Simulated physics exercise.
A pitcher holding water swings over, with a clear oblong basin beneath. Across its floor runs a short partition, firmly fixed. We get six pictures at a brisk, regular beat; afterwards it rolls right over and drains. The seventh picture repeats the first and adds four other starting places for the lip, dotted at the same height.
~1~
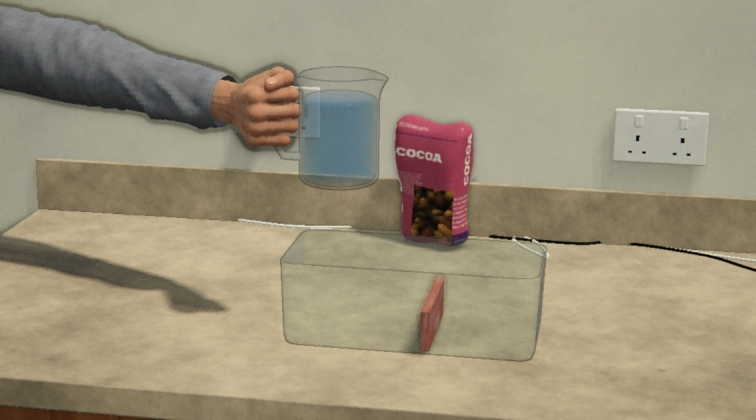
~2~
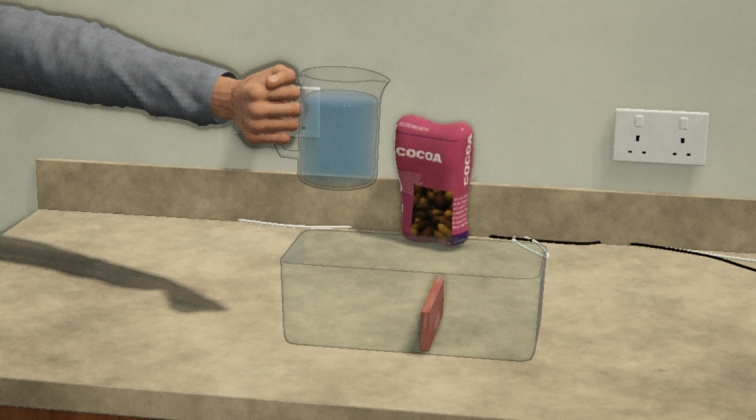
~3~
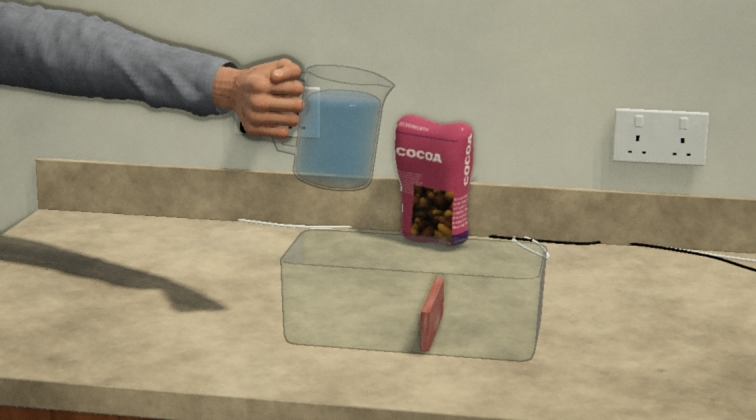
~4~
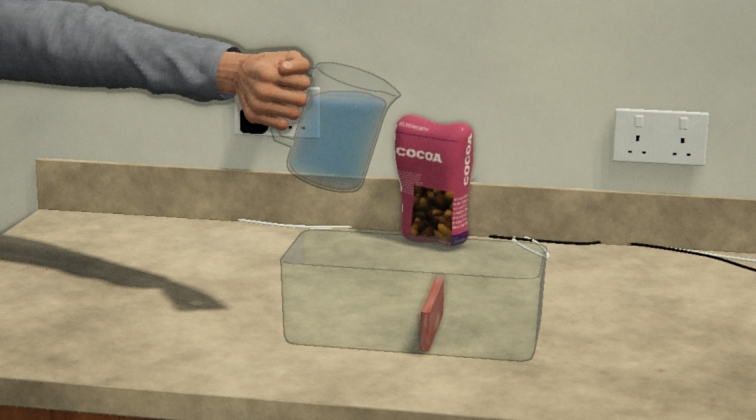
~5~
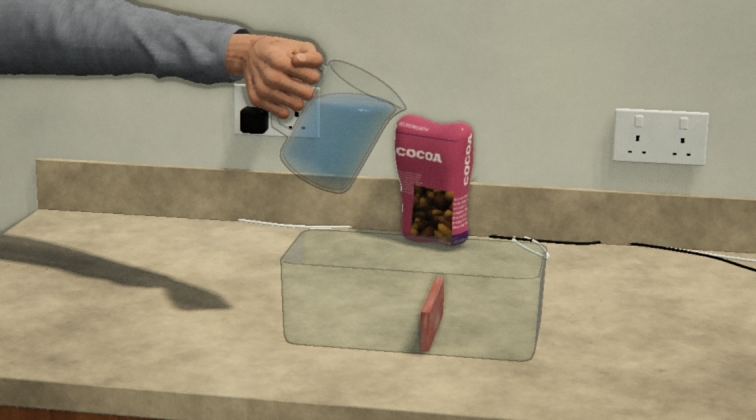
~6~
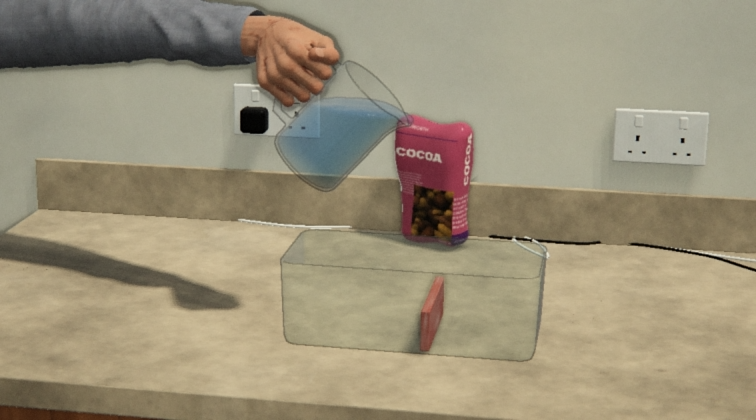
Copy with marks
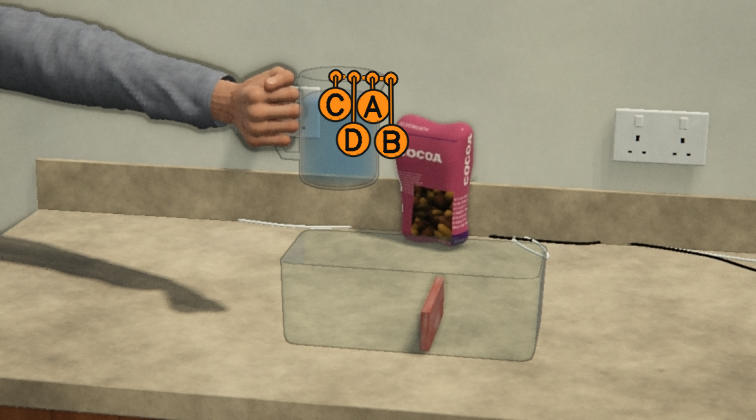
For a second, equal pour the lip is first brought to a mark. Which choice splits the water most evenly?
A beats the others.
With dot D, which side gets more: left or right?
The left side.
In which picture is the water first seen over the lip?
Picture 6.
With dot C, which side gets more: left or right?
The left one.
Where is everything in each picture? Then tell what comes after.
The first frame shows upright, lip at (387, 78); basin from (284, 341) to (535, 360); top of the wall at (433, 294); nothing has left yet.
The second frame shows upright, lip at (388, 80); nothing has left yet.
The third frame shows tipped about 8°, lip at (393, 85); nothing has left yet.
The fourth frame shows tipped about 17°, lip at (399, 95); nothing has left yet.
The fifth frame shows tipped about 28°, lip at (405, 108); nothing has left yet.
The sixth frame shows tipped about 42°, lip at (408, 124); water is over the lip, down to (408, 124).
On the marked copy, A at (372, 78); B at (390, 79); C at (335, 76); D at (354, 77).
Choosing A, about 49 % ends left of the wall and 49 % right of it.
Choosing B, about 17 % ends left of the wall and 81 % right of it.
Choosing C, about 91 % ends left of the wall and 3 % right of it; 6 % is lost outside.
Choosing D, about 80 % ends left of the wall and 10 % right of it; 10 % is lost outside.
